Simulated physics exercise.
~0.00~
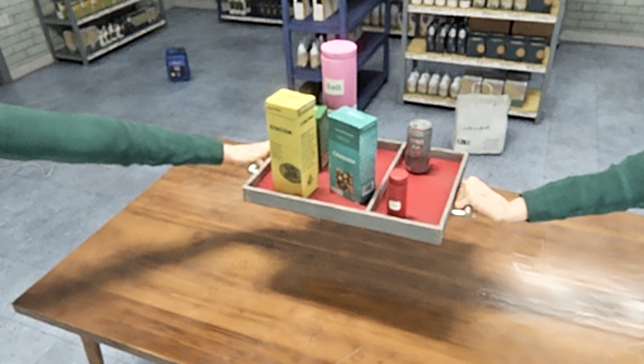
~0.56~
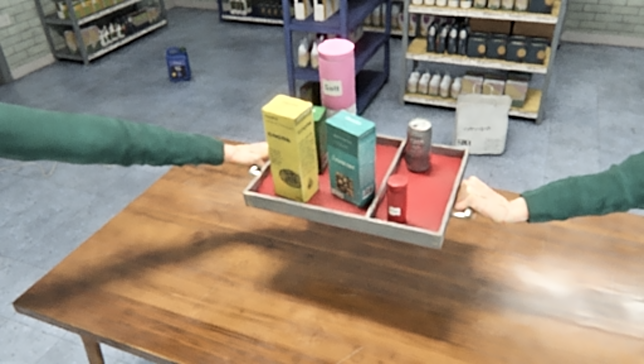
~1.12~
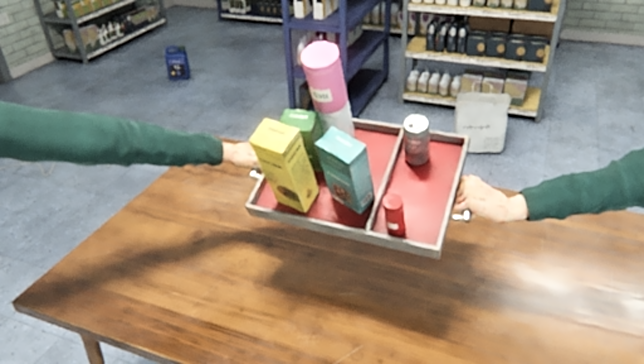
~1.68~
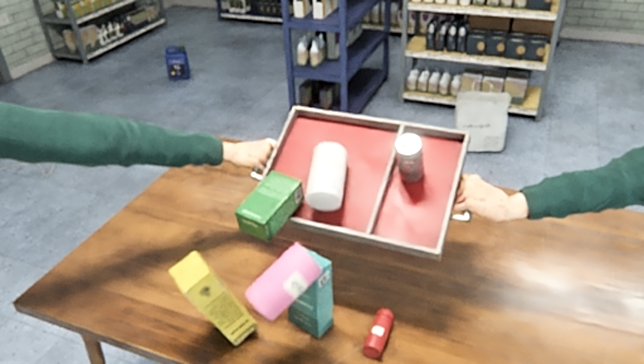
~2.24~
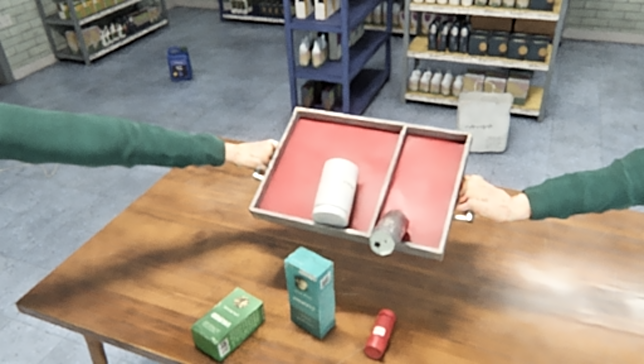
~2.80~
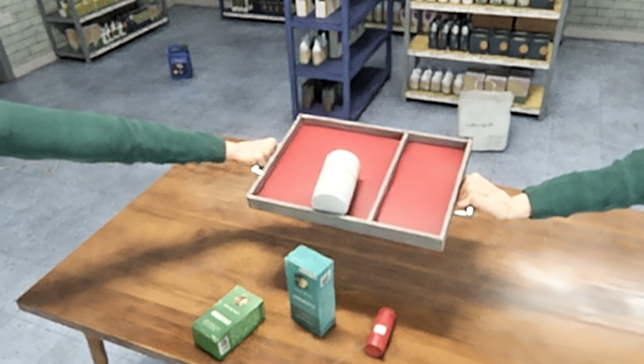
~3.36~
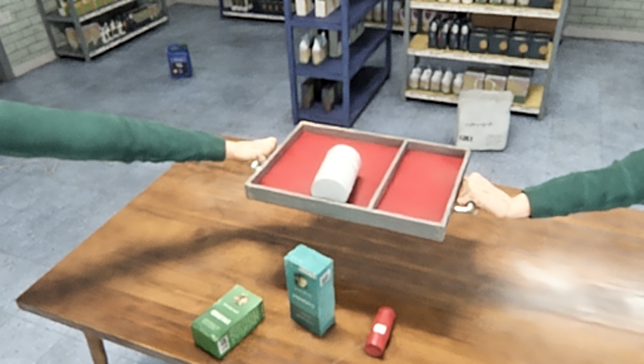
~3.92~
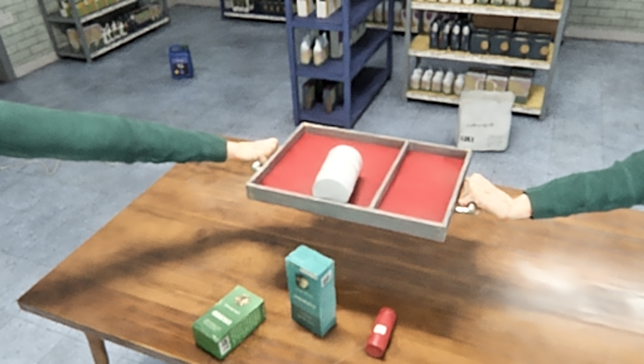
Hands tipping a loaded tray toward the viewer, spilling cartons, jar, shaker and can, then levelling it with one white jar left lying.
